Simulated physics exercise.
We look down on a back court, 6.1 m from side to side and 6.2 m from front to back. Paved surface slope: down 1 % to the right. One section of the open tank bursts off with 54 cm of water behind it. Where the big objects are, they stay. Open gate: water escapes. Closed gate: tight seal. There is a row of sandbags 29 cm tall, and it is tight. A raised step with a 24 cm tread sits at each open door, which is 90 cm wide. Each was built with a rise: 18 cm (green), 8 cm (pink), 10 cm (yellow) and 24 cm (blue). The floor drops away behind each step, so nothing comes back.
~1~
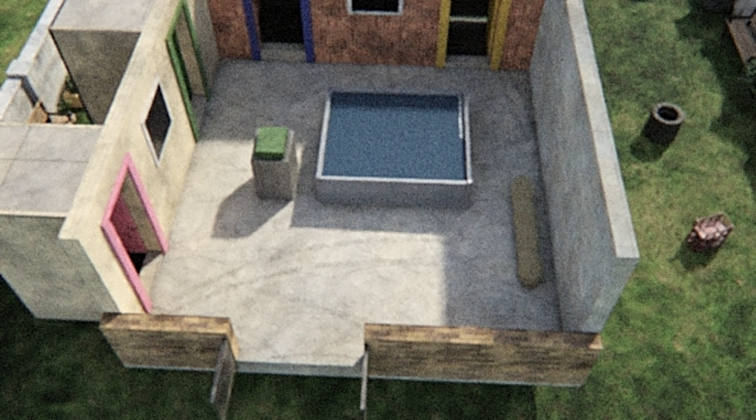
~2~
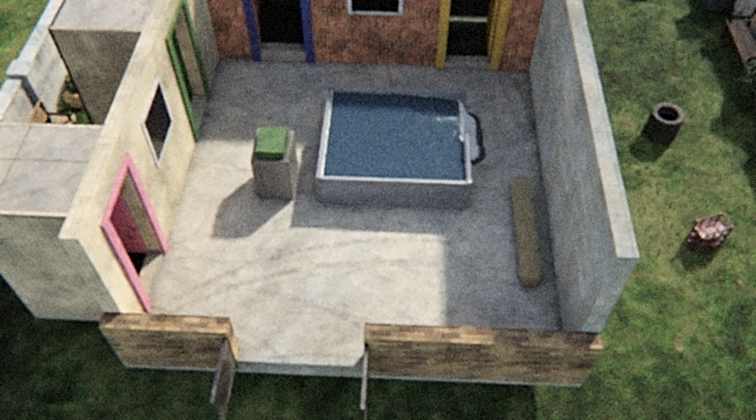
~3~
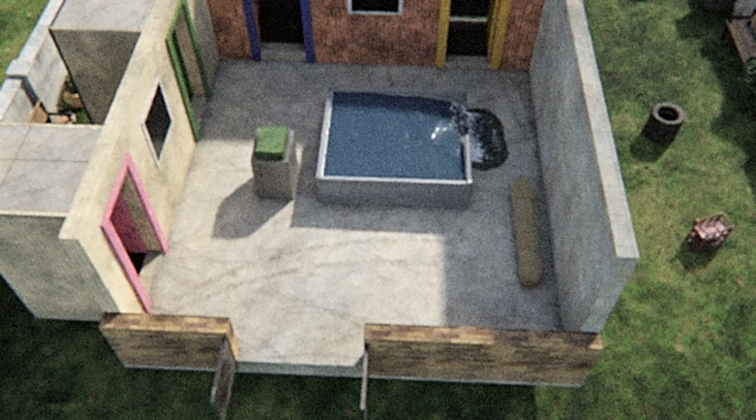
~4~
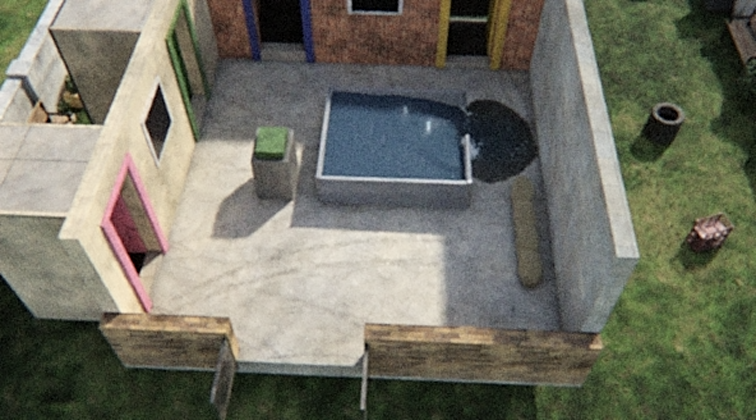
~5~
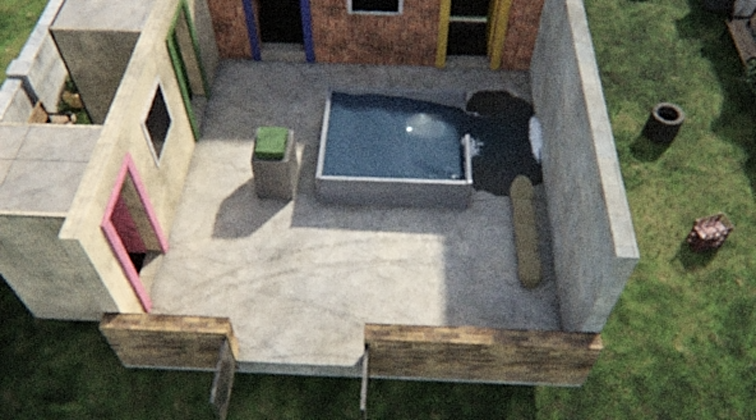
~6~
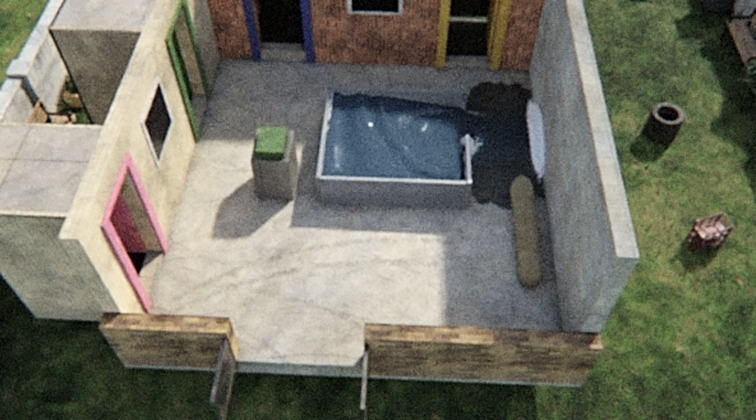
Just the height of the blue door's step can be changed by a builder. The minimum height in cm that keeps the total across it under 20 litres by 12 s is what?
It is close to 8.5 cm.
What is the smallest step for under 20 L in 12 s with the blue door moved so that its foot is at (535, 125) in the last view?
Roughly 34 cm, give or take.
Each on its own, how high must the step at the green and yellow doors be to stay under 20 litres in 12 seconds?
Roughly 7.5 cm for the green door and roughly 15 cm for the yellow door.
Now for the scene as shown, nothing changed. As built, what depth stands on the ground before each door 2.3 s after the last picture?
Depths in cm: Green 0, pink 0, yellow 16, blue 0.
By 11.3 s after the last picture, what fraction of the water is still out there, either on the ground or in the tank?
Around 94 in a hundred parts remain.
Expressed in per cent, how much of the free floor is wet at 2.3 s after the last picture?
30 %.
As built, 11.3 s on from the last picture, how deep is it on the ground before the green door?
6.5 cm.
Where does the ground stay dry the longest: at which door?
Door: Pink.
Then, 0.7 s after the last picture water covers 10 % of the floor, deepest (42 cm) near (522, 72); it has not reached the blue door.
Then, 2.3 s after the last picture water covers 30 % of the floor, deepest (36 cm) near (522, 72); it has not reached the blue door.
Then, 11.3 s after the last picture water covers 95 % of the floor, deepest (10 cm) near (530, 138); 7 cm at the blue door, 0 litres in over its 24 cm step.
At the blue door as built, the water peaked near 13 cm, 6.3 s after the last picture.
With a step of 7.5 cm, 32 litres would have come in within the 12 s; with 10.5 cm, 6 litres. So under 20 litres takes about 8.5 cm.
